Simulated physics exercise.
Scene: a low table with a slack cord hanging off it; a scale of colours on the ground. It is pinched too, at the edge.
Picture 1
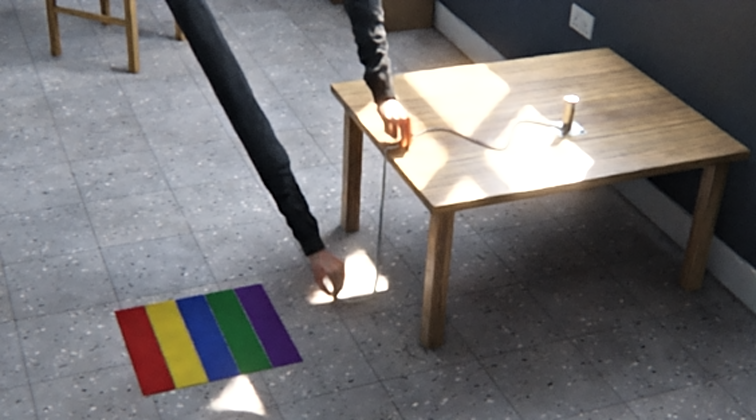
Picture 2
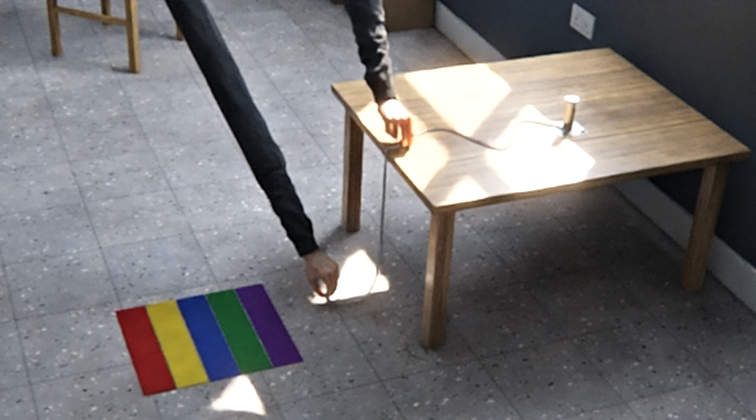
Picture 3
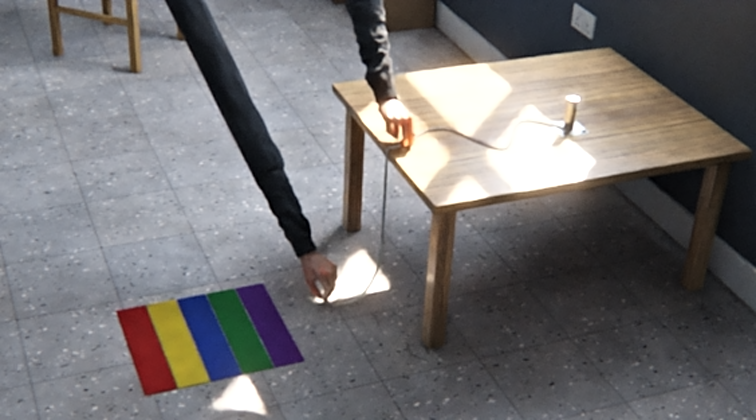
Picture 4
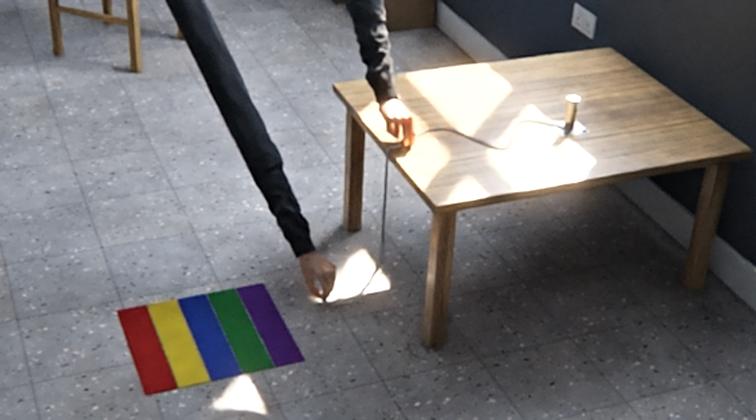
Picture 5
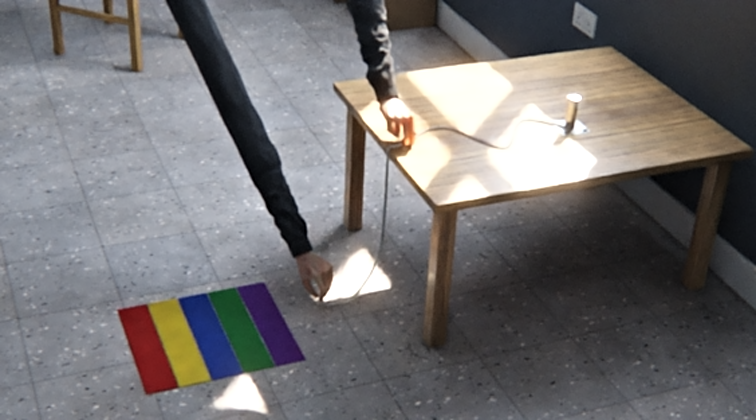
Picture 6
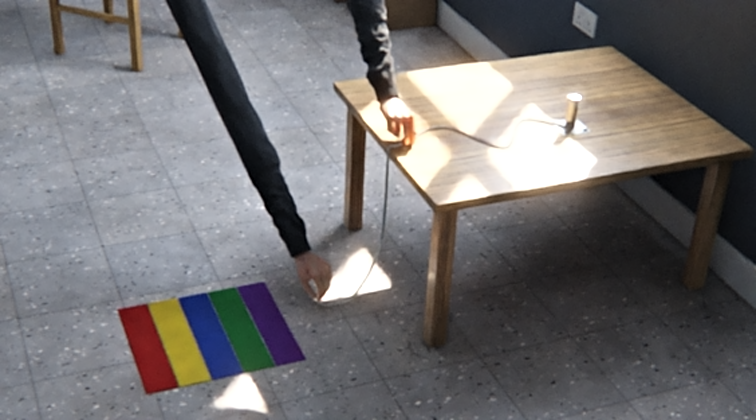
A hand at the end of a long dark-sleeved arm inches slightly left just above a grey speckled floor, drawing the low end of a thin cord with it, while another hand pinches the cord at a wooden table's edge. The room is seen from above, the view steady. Red, yellow, blue, green and purple stripes lie left of the sunlit table, which holds a small upright cylinder.
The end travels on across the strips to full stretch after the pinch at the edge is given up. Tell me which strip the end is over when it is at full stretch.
It is over the red strip.
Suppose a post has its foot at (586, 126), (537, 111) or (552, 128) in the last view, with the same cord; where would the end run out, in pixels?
The places come out near (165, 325), (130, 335) and (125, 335).
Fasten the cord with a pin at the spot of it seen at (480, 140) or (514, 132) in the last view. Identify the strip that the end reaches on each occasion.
Result, first place: Blue; second place: Yellow.
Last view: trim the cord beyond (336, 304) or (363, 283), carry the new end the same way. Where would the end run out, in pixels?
Around (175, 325) for the first cut and around (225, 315) for the second.
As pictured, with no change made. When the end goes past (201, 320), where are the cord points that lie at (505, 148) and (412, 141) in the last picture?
Approx. (464, 143); approx. (378, 192).
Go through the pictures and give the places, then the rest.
In the first picture, end (332, 296); purple (281, 349); green (250, 356); blue (218, 362); yellow (187, 369); red (154, 376).
In the second picture, end (325, 297); cord through (525, 121) (503, 149) (440, 129) (386, 154) (382, 218) (375, 281).
In the third picture, end (323, 298).
In the fourth picture, end (321, 298); cord through (527, 120) (504, 149) (442, 128) (388, 153) (384, 217) (370, 281).
In the fifth picture, end (319, 298).
In the sixth picture, end (317, 298); cord through (528, 119) (505, 148) (442, 127) (389, 152) (384, 216) (365, 280).
Soon after, end near (201, 320); over blue.
Then, end near (166, 327); over yellow.
At full stretch, end near (145, 332); over red. Over red.
